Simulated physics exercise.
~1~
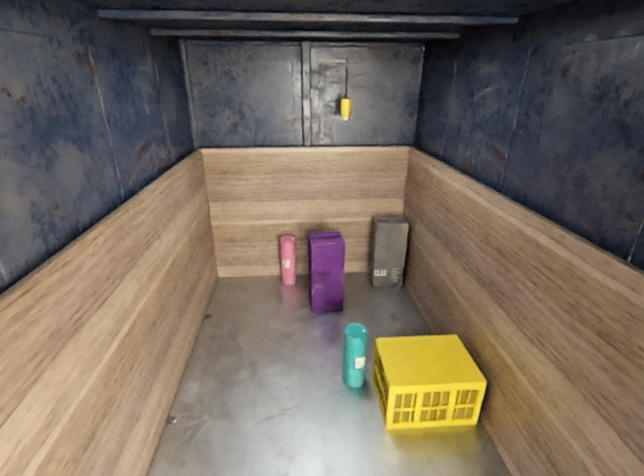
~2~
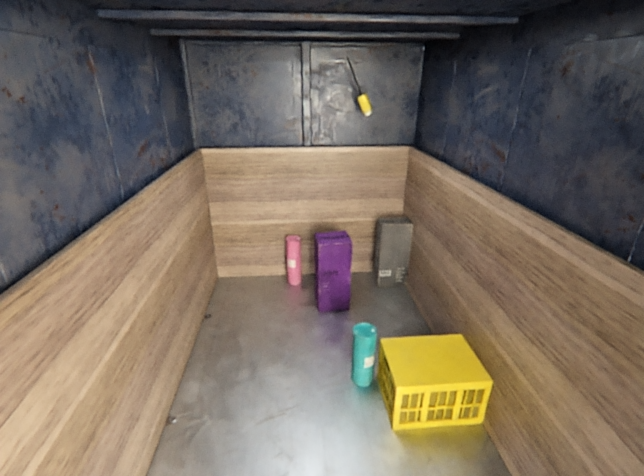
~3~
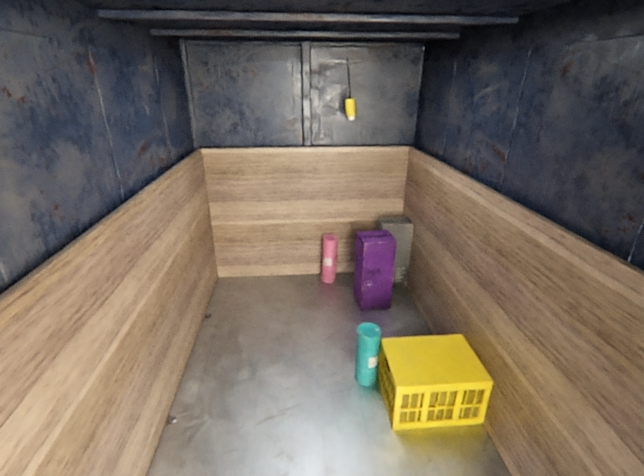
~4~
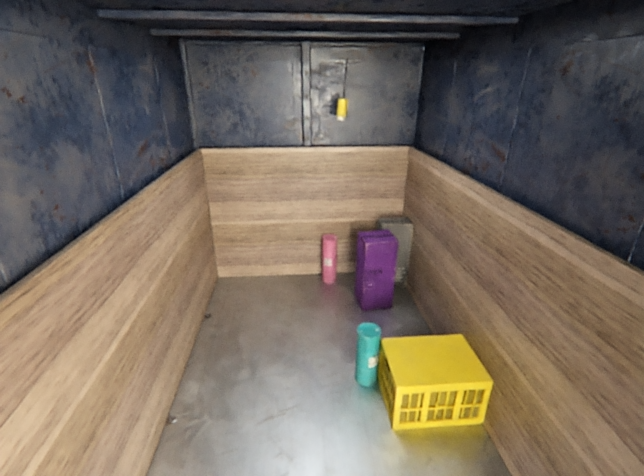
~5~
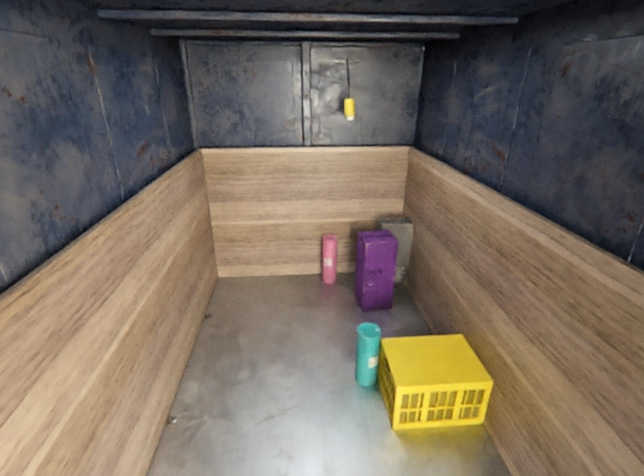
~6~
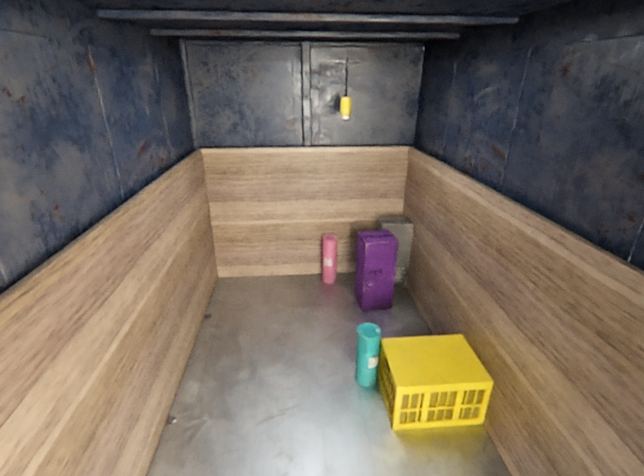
A purple box and pink canister slide right across a metal floor, then stay upright.
